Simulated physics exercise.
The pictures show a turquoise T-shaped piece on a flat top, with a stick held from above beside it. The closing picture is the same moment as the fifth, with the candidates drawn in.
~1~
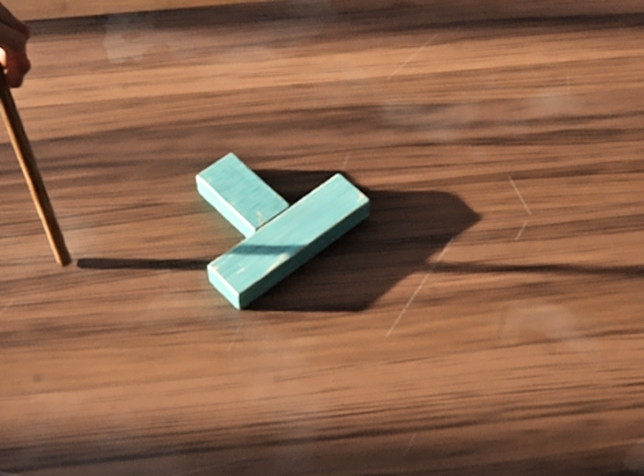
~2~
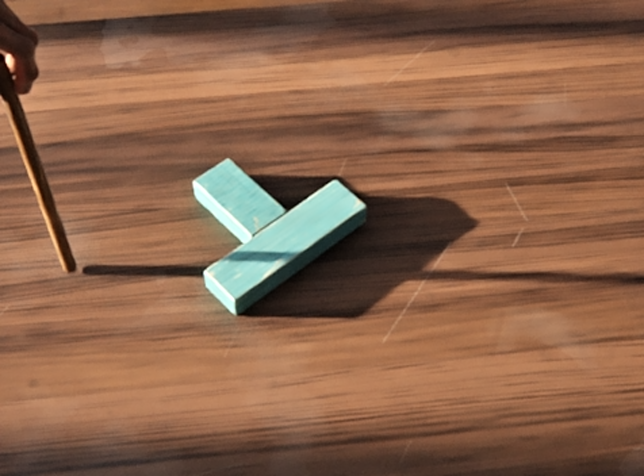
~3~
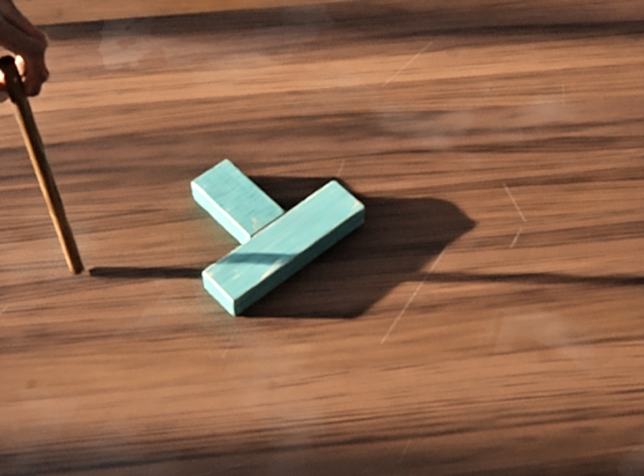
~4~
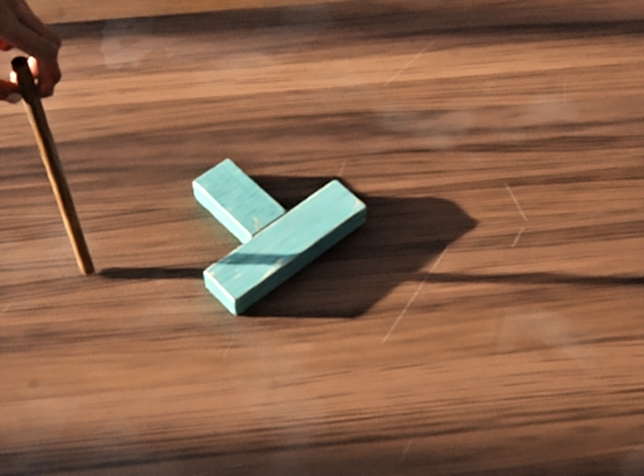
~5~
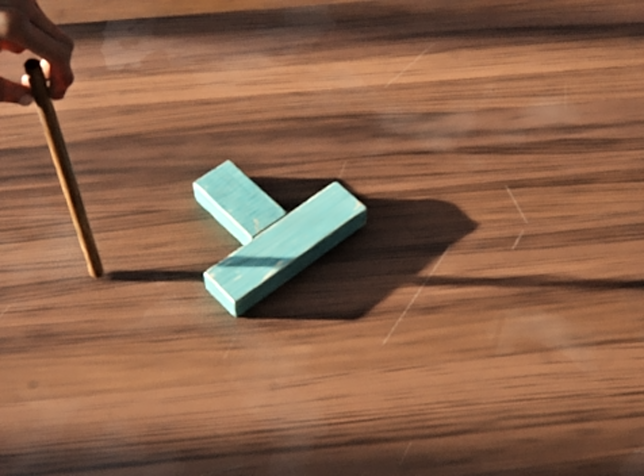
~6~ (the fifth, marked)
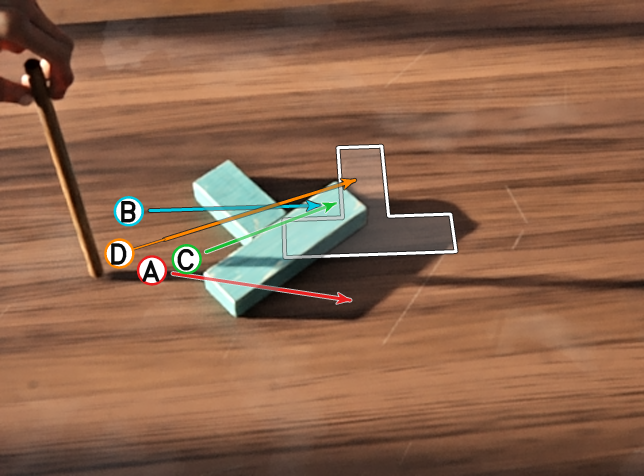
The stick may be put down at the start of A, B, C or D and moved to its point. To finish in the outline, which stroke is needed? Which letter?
Take C.
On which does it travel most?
C.
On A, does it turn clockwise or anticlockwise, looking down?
On that stroke, anticlockwise.
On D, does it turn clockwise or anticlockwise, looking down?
Clockwise.
On the marked copy, A from (173, 274) to (350, 300); B from (150, 211) to (320, 205); C from (206, 252) to (336, 203); D from (164, 240) to (355, 180).
Following C. Soon after the start, foot of the stick (254, 235), piece (304, 234).
Later, foot of the stick (301, 218), piece (344, 226).
In the end, foot of the stick (336, 204), piece (370, 219); it fills the outline.
As for the rest, A leaves the piece out of the outline, at (364, 237); B leaves the piece out of the outline, at (331, 247); D leaves the piece out of the outline, at (342, 231).
